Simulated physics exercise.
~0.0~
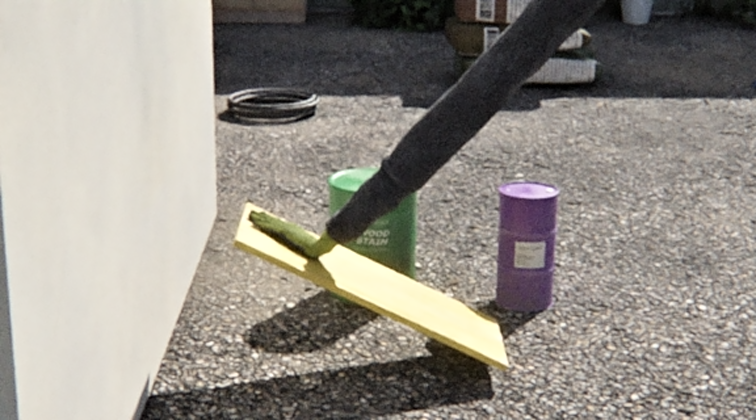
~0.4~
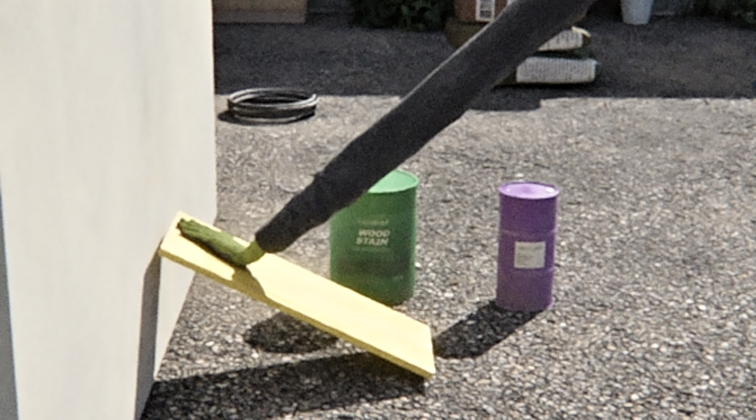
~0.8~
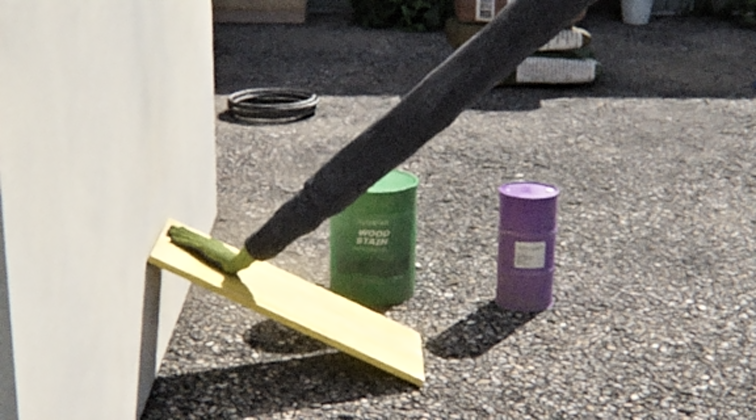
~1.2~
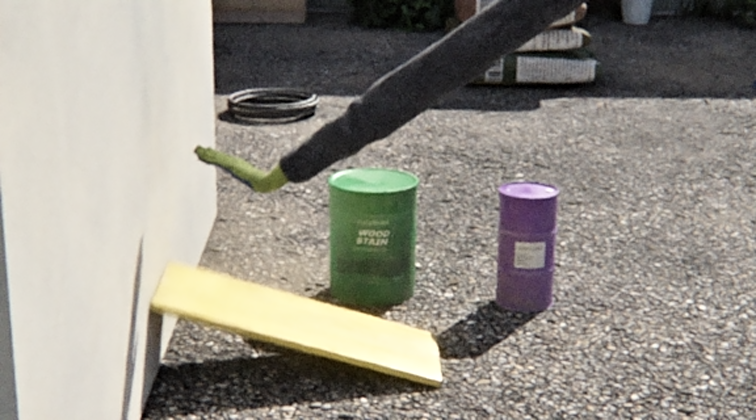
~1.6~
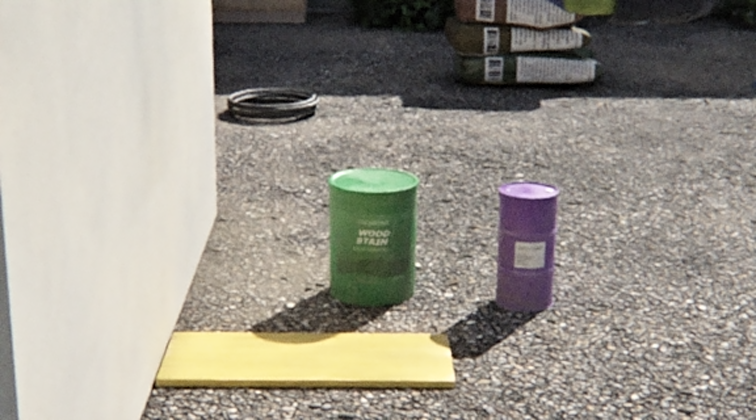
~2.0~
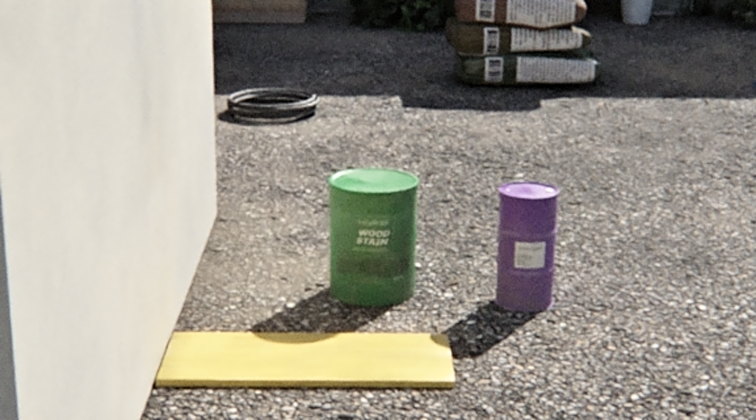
On sunlit asphalt, a gloved hand leans a yellow board against a pale wall and lets go, the board sliding down flat.
